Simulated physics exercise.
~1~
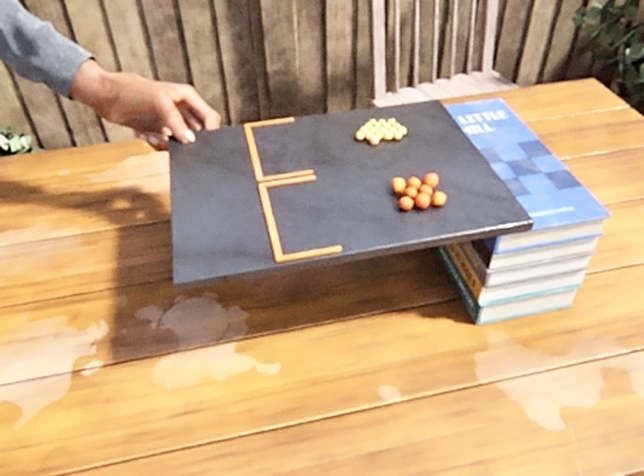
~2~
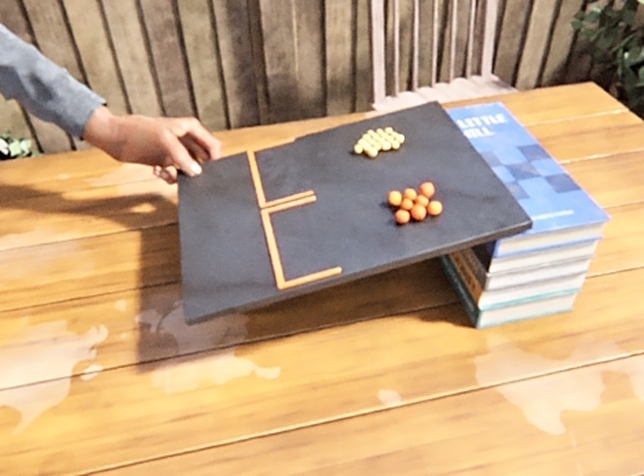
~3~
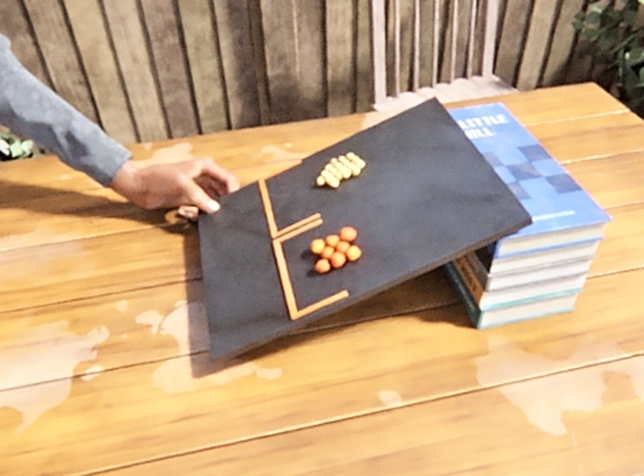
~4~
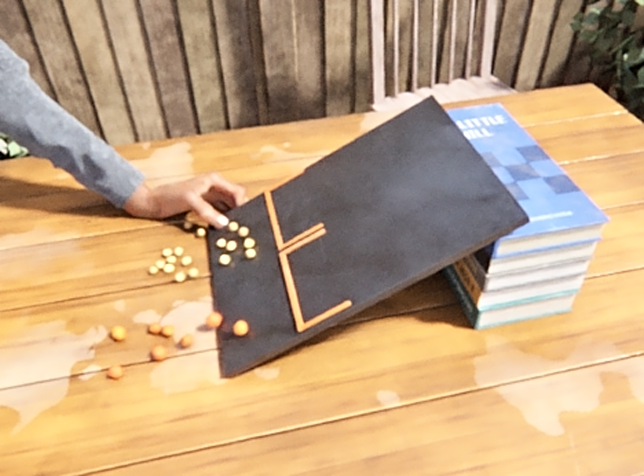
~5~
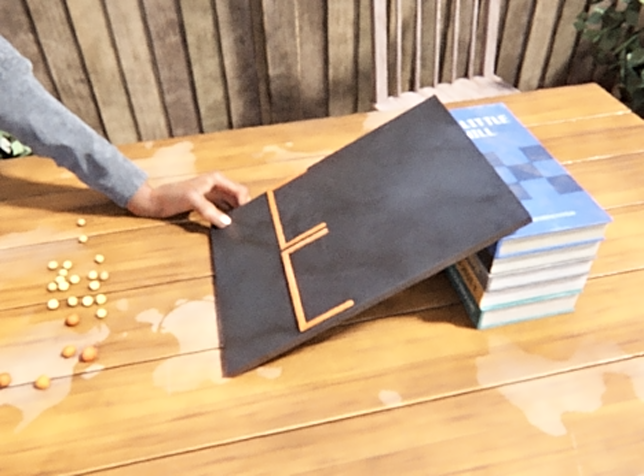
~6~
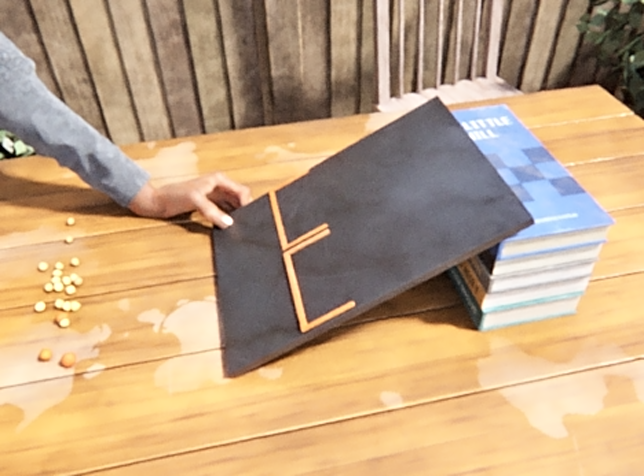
The footage shows a hand lowering the left end of a dark board propped on a pile of books until it rests on the wooden table. Small orange and yellow balls roll left past the orange strips and off the board, ending up scattered on the table.
